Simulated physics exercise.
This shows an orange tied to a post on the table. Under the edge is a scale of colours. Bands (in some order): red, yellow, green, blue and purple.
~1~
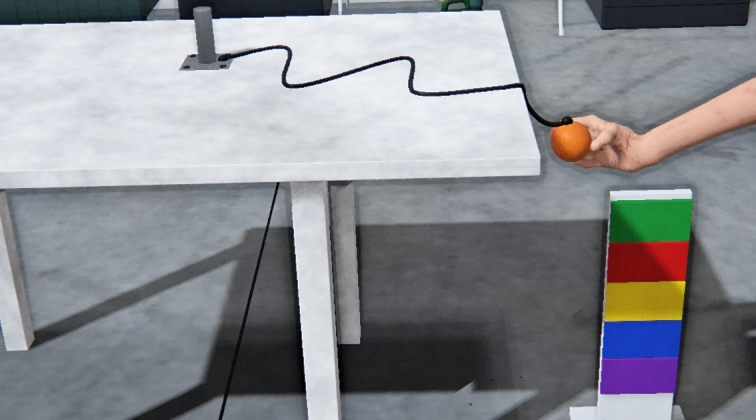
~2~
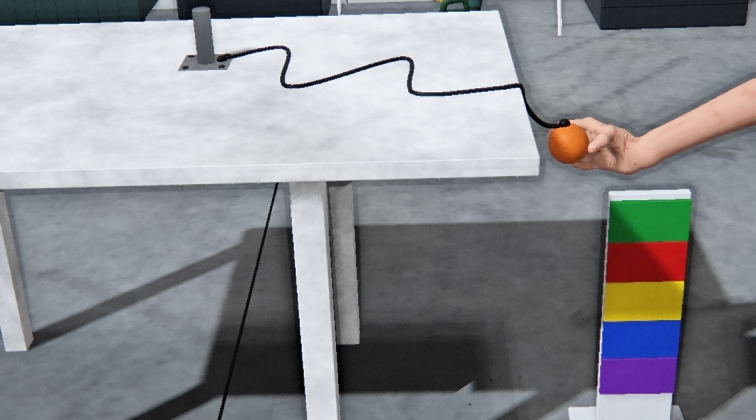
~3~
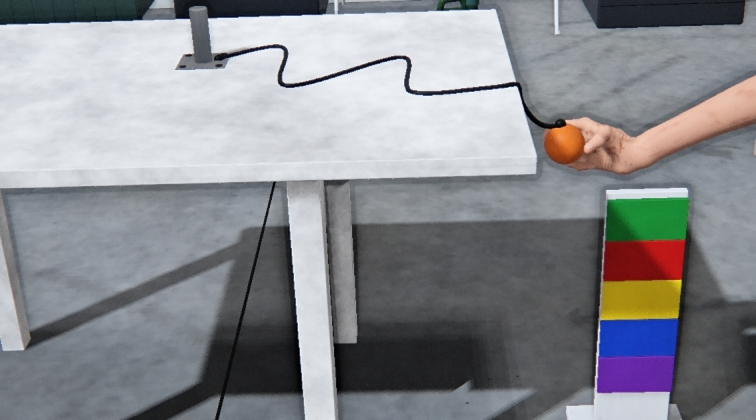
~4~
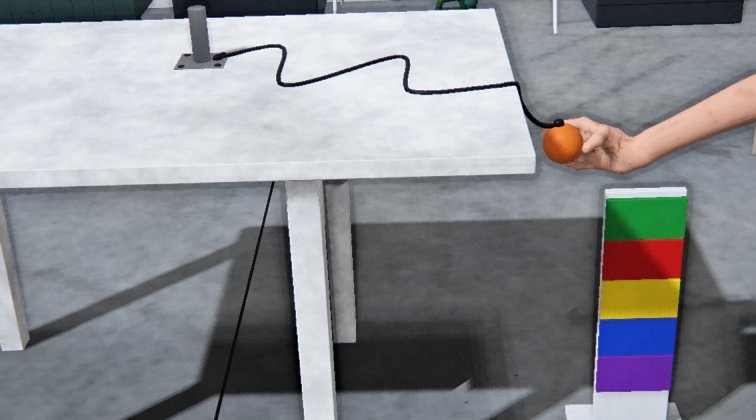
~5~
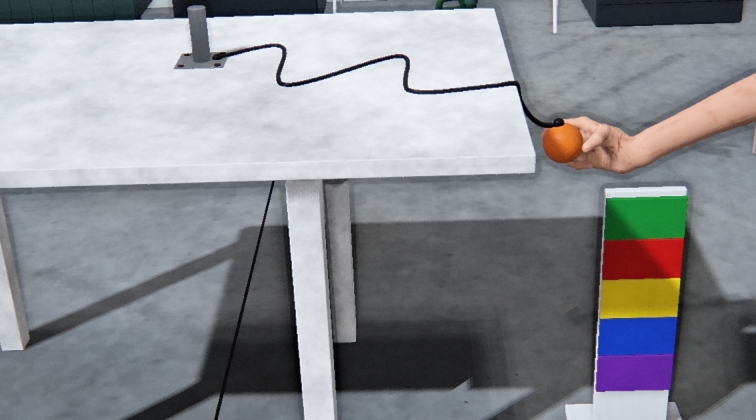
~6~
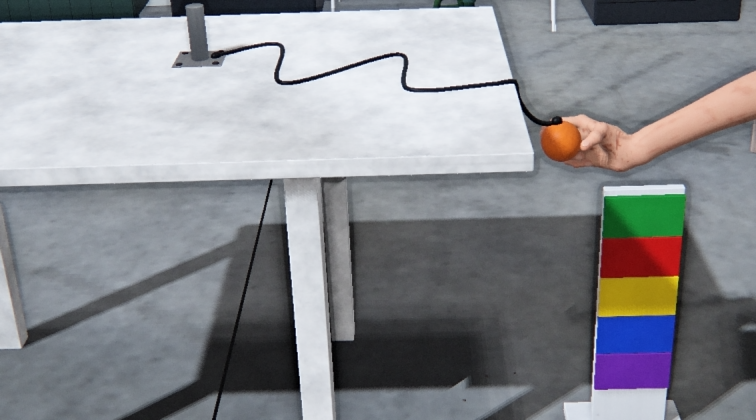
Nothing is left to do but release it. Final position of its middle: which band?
Band: Purple.
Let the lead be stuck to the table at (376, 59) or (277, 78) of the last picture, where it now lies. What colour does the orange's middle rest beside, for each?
One after the other, red; yellow.
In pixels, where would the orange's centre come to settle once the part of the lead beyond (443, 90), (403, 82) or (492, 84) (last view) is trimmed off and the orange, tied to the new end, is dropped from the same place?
Cut 1: About (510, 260). Cut 2: About (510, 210). Cut 3: About (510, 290).
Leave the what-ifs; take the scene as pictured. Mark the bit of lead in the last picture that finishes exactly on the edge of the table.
Approx. (371, 61).
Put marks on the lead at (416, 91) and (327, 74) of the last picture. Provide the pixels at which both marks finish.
They finish close to (510, 216) and close to (455, 69).
Soon after, orange near (504, 369); level with purple.
Then, orange near (507, 363); level with purple.
At rest, orange near (506, 365); level with purple. Its centre hangs level with the purple band.
